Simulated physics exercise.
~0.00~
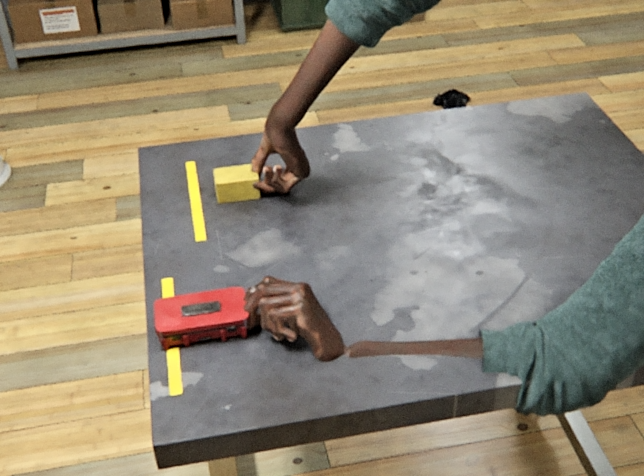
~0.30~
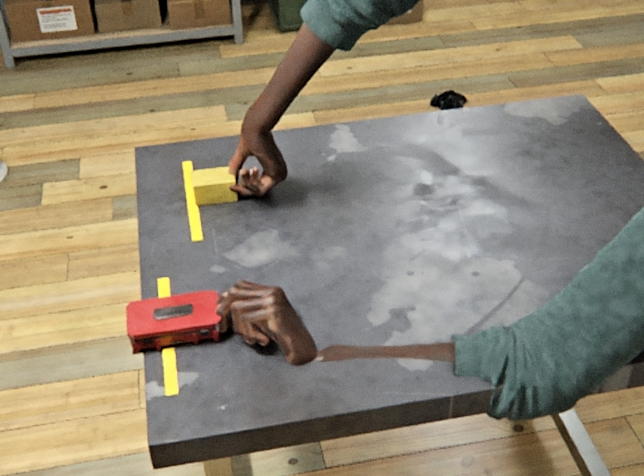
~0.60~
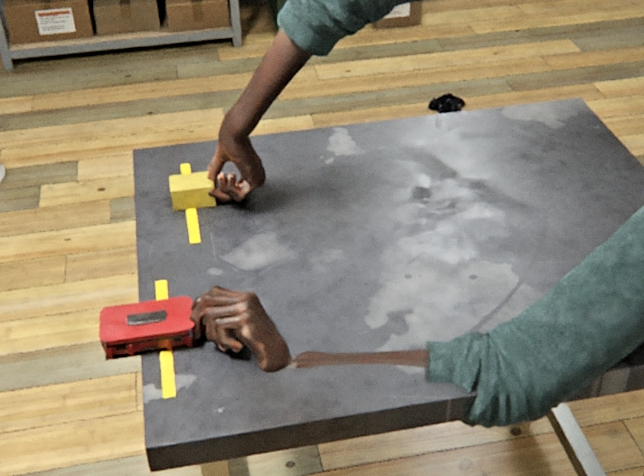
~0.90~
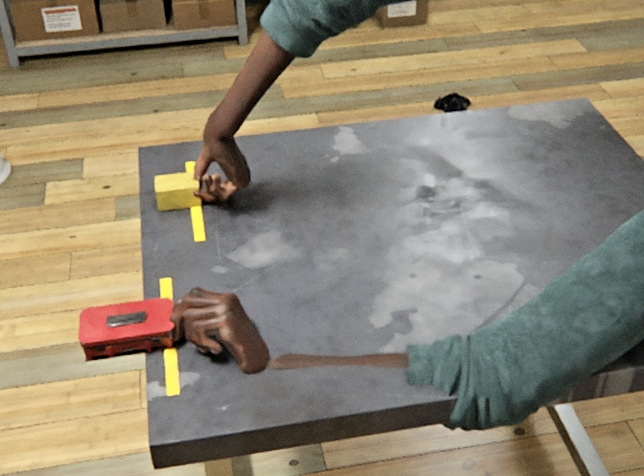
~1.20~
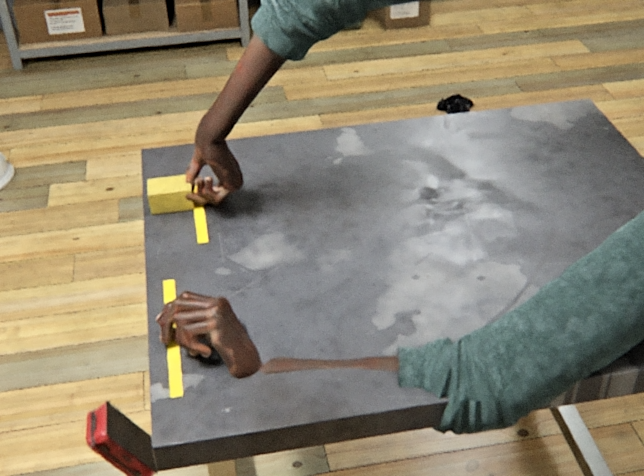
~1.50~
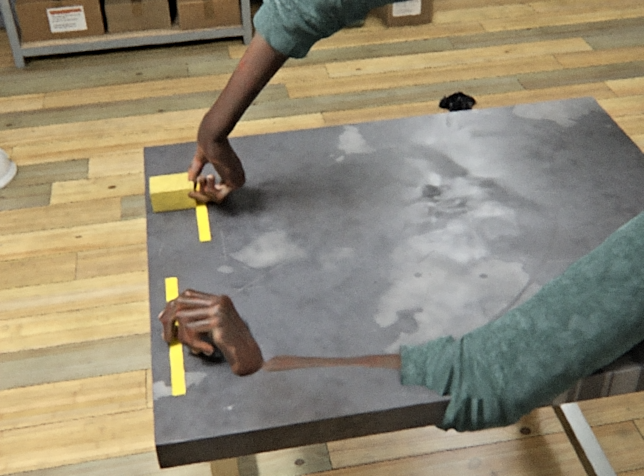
Red case tipping off the table's left edge and dropping from view as two hands slowly push it and a yellow block, which stays on.
